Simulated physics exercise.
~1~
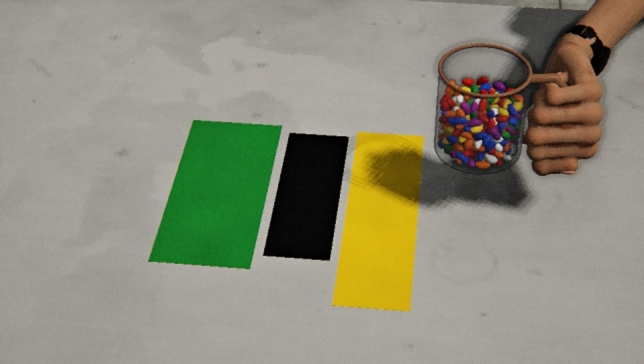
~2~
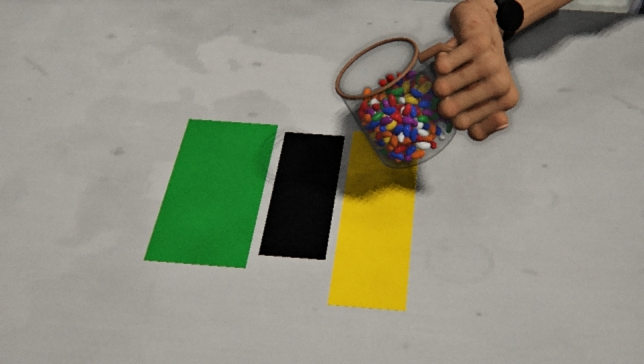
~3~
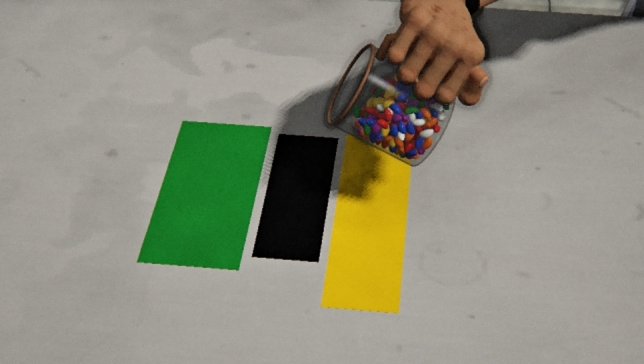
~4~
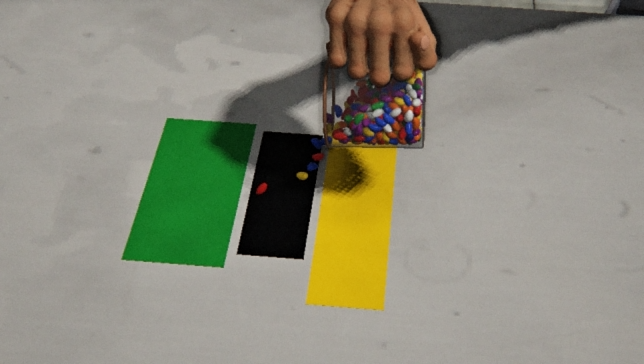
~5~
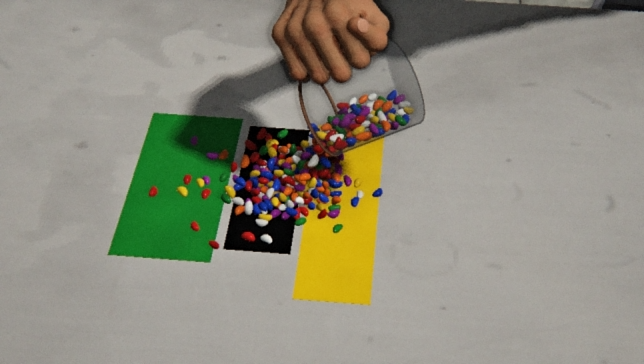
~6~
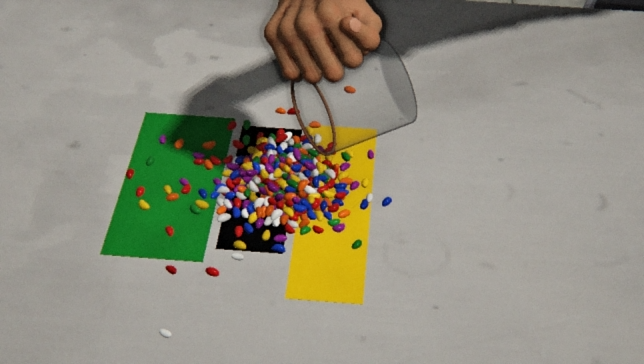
In the video, a hand moves a clear cup of colorful jelly beans left toward green, black and yellow mats and tips it over, pouring them out until the cup is empty, with most piled across the black and yellow mats and a few scattered on the green mat and table.
